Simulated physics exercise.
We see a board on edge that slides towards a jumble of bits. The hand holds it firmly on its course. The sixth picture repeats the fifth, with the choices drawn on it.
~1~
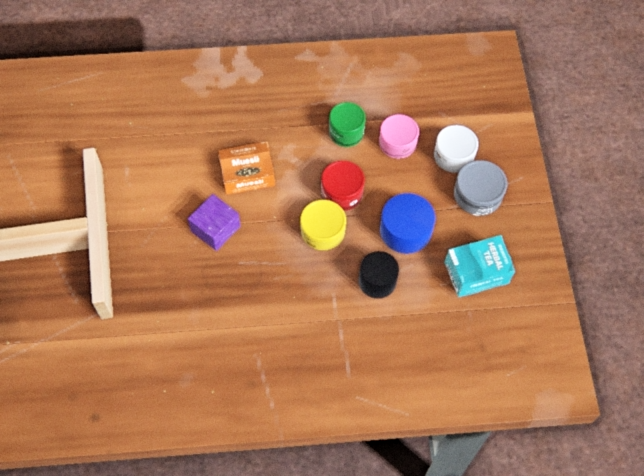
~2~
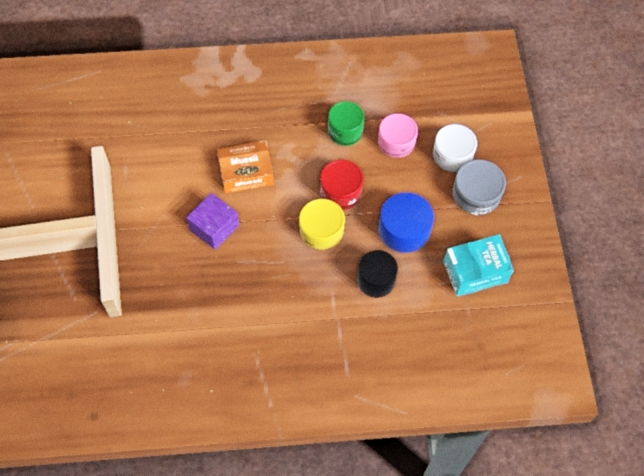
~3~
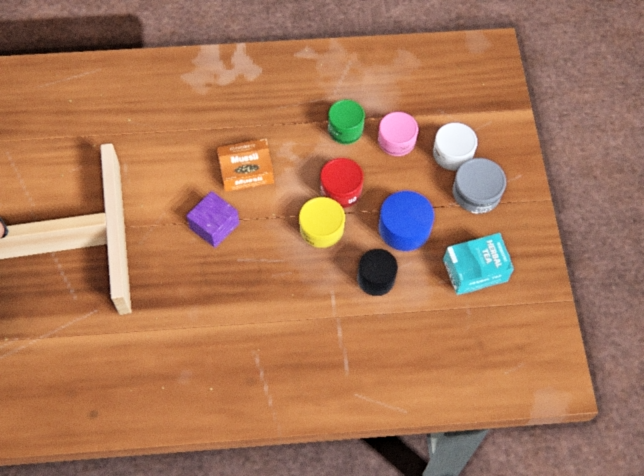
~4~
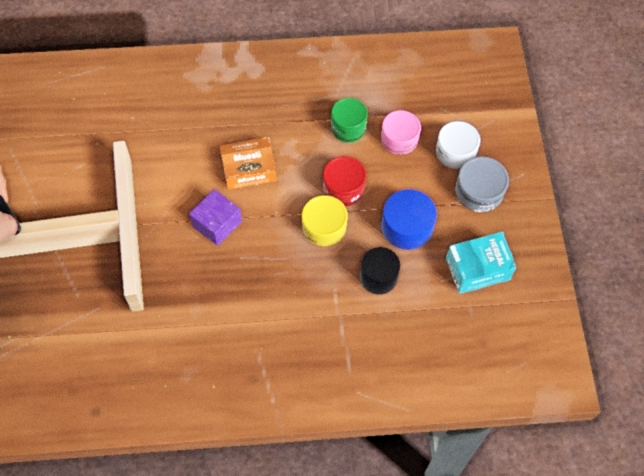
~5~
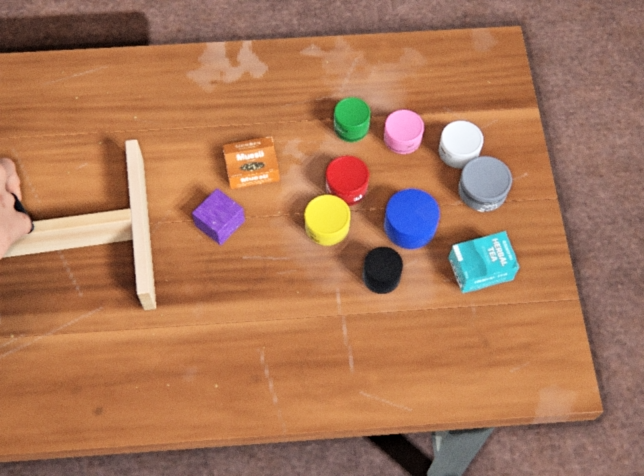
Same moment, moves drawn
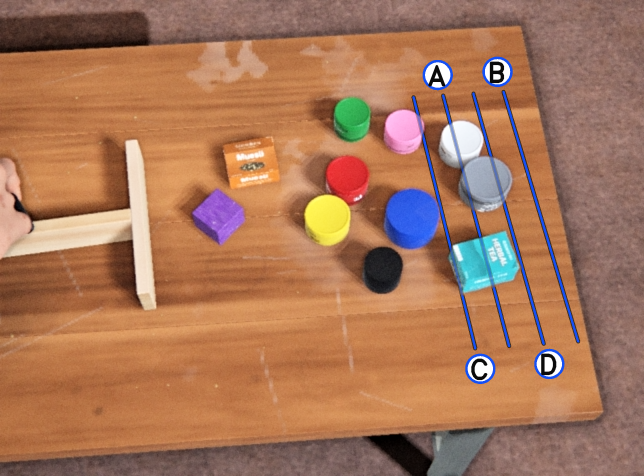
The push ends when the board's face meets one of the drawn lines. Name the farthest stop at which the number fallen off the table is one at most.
No second one falls up to A.
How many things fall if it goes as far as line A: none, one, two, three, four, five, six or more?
By then, one.
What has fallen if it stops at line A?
The grey jar.
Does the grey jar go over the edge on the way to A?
By then, yes.
On the copy, A at (474, 212); B at (538, 208); C at (442, 214); D at (506, 210).
On A. First, board (261, 206); orange packet (285, 161); purple block (291, 207).
Then, board (381, 198); grey jar (489, 181); white tub (466, 146).
Finally, board (475, 193); grey jar over the edge; blue tin (551, 220); one fallen.
By contrast, B drops six; C is within the limit but short; D drops four.
